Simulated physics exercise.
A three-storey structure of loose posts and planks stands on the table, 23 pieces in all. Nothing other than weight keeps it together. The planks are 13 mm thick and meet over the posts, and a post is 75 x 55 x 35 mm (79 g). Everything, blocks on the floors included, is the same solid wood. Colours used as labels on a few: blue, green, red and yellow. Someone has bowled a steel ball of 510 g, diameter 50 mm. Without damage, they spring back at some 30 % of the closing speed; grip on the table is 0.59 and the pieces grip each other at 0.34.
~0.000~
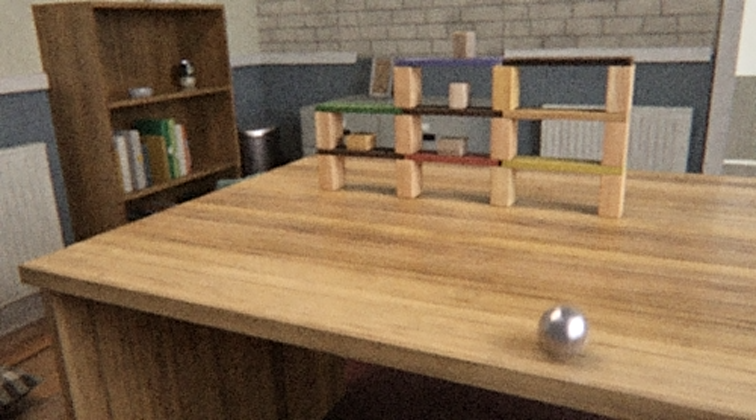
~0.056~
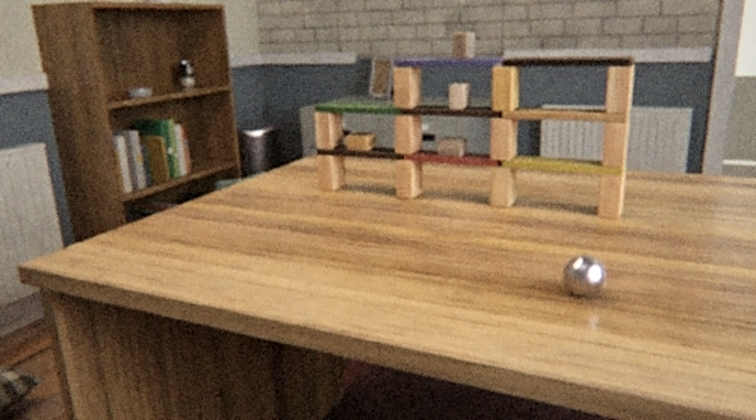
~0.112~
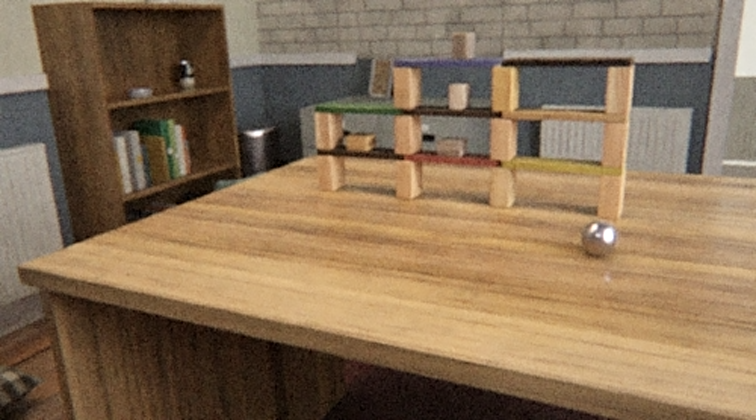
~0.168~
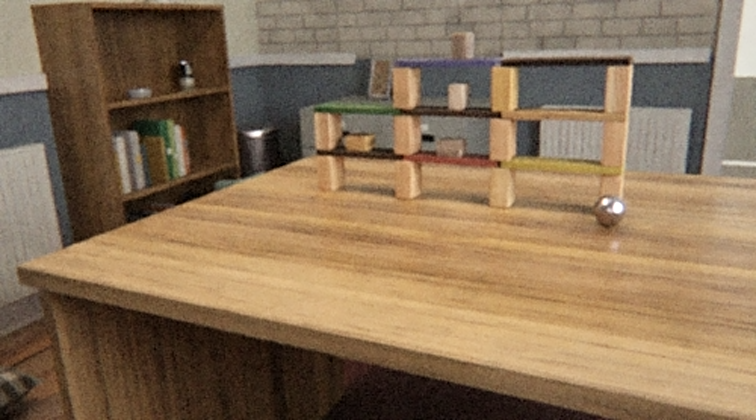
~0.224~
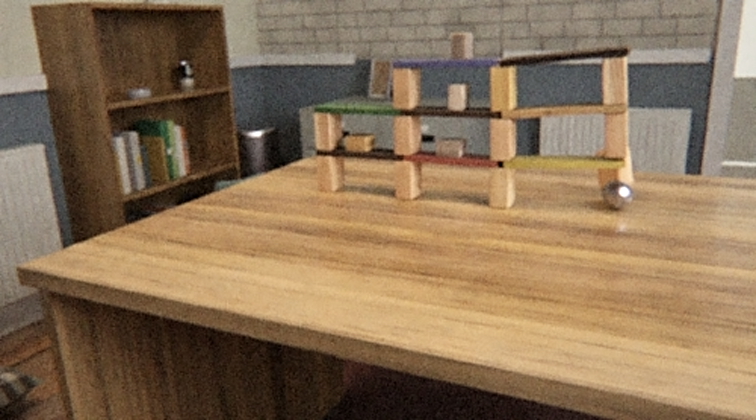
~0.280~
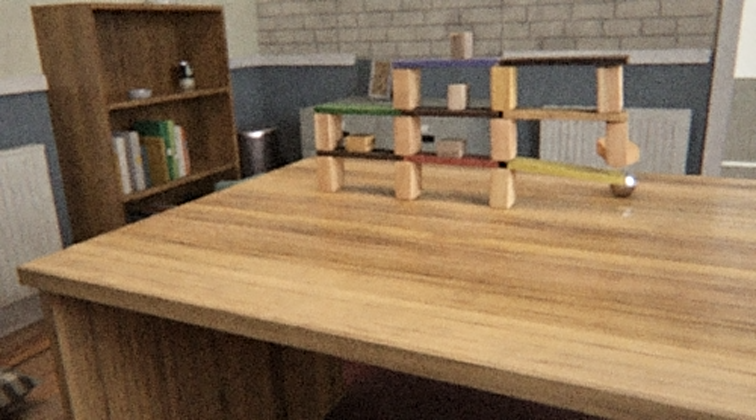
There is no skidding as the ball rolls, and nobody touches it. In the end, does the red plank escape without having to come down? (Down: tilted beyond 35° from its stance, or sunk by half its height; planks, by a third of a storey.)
Up.
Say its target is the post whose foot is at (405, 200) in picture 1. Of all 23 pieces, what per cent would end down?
Then it would be 60 %.
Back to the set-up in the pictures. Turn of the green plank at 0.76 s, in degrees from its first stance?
I'd estimate close to 0°.
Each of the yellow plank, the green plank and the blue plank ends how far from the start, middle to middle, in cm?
Start to finish, close to yellow 6, green 0, blue 28 centimetres.
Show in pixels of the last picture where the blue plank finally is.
Roughly at (403, 205).
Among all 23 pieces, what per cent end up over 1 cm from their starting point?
Fraction: 45 %.
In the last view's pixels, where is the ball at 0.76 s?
Roughly at (634, 305).
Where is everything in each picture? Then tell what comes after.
In the first frame (pixels give the middle of a visible side), ball (563, 331) 46 cm from contact, 2.7 m/s; red plank (450, 160); green plank (357, 110); yellow plank (559, 168); none has stirred.
In the second frame, ball (584, 276) 31 cm from contact, 2.7 m/s; red plank (449, 161).
In the third frame, ball (599, 238) 16 cm from contact, 2.7 m/s; red plank (449, 161).
In the fourth frame, ball (609, 210) after contact, 2.3 m/s; red plank (449, 161); one has shifted.
In the fifth frame, ball (617, 194) after contact, 1.7 m/s; red plank (449, 162); yellow plank (563, 165) 13 mm from its place; steepest lean 29°, the post at (625, 164); movement in 6 of them.
In the sixth frame, ball after contact, 1.7 m/s; red plank (449, 162); yellow plank (566, 174) 8° from how it stood; blue plank (443, 64); 1 of the 23 pieces down, 6 disturbed in all.
After 0.46 s, ball still moving; 6 of the 23 pieces down; red plank unmoved; yellow plank 22° from how it stood, 35 mm lower.
After 0.76 s, ball still moving; 9 of the 23 pieces down; red plank unmoved; blue plank on its side.
In the end (1.5 s), ball rolling away; 9 of the 23 pieces down; red plank unmoved; blue plank upside down; yellow plank 22° from how it stood, 36 mm lower. From the last view, middles, red plank near (453, 159), blue plank near (403, 205).
